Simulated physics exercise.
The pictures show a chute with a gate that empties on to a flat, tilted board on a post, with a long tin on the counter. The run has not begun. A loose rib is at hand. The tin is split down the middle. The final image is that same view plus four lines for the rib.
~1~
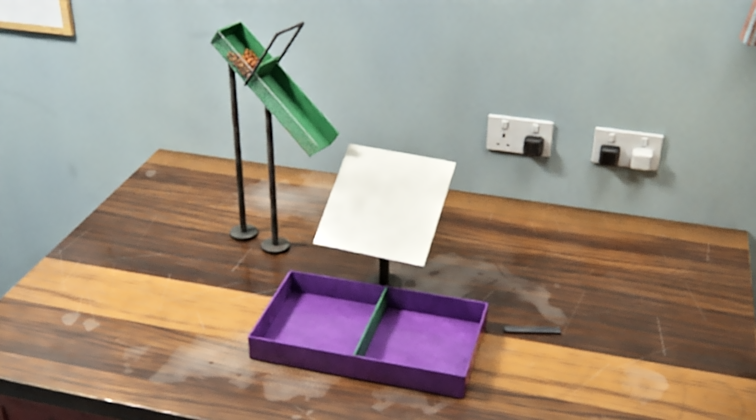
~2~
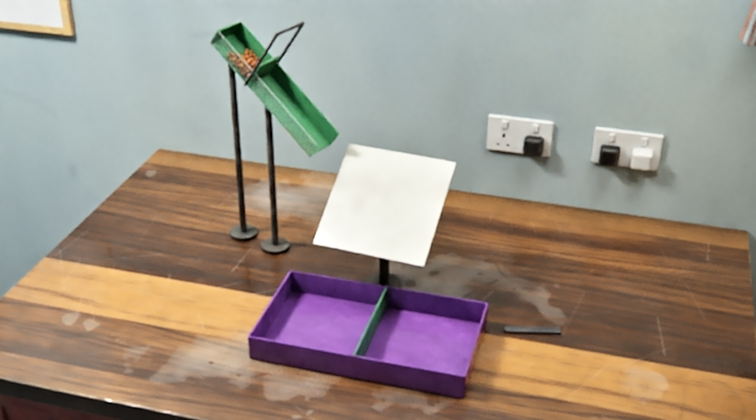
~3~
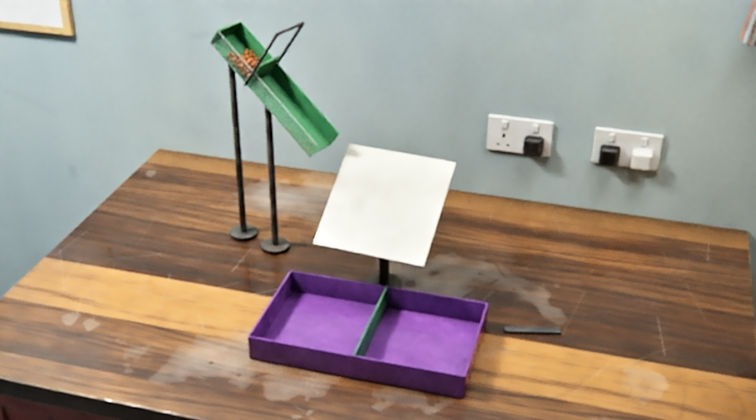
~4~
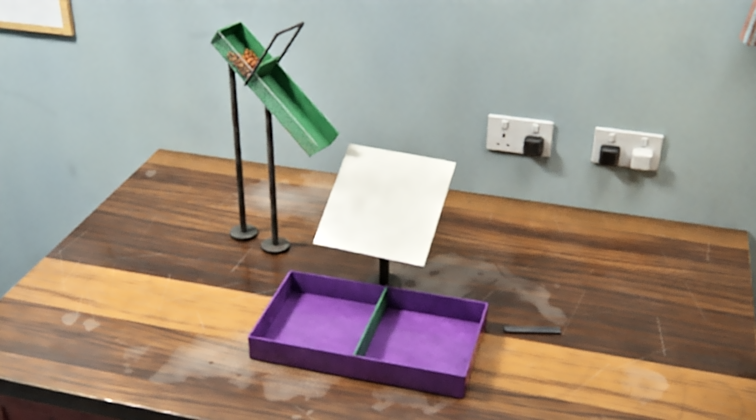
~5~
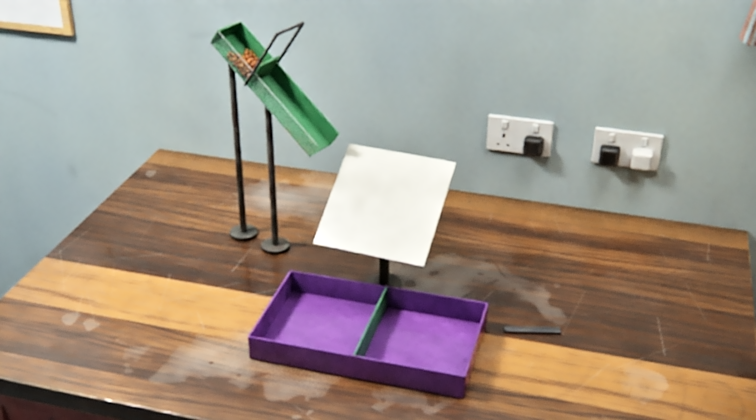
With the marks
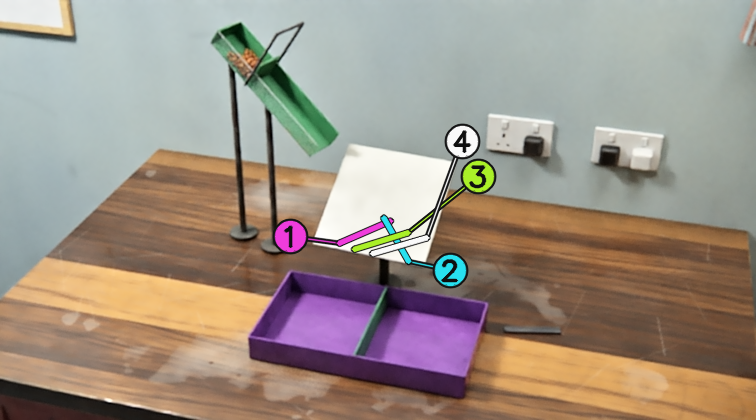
Purple divided tin resting on a wooden counter below a tilted white board and a raised green chute holding orange-brown pieces, nothing moving.
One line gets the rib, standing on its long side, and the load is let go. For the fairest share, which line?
2 works best here.
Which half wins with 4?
More lands on the left.
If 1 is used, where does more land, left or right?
More lands on the left.
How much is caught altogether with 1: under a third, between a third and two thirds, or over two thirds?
Line 1 gives over two thirds.
On the marked copy, line 1 from (390, 221) to (339, 243); line 2 from (383, 218) to (408, 261); line 3 from (408, 232) to (354, 249); line 4 from (426, 237) to (372, 253).
For line 1, of what is caught, nearly all in the left half, a stray few in the right.
For line 2, of what is caught, about half in the left half, about half in the right.
For line 3, of what is caught, nearly all in the left half, a small part in the right.
For line 4, of what is caught, most in the left half, a small part in the right.
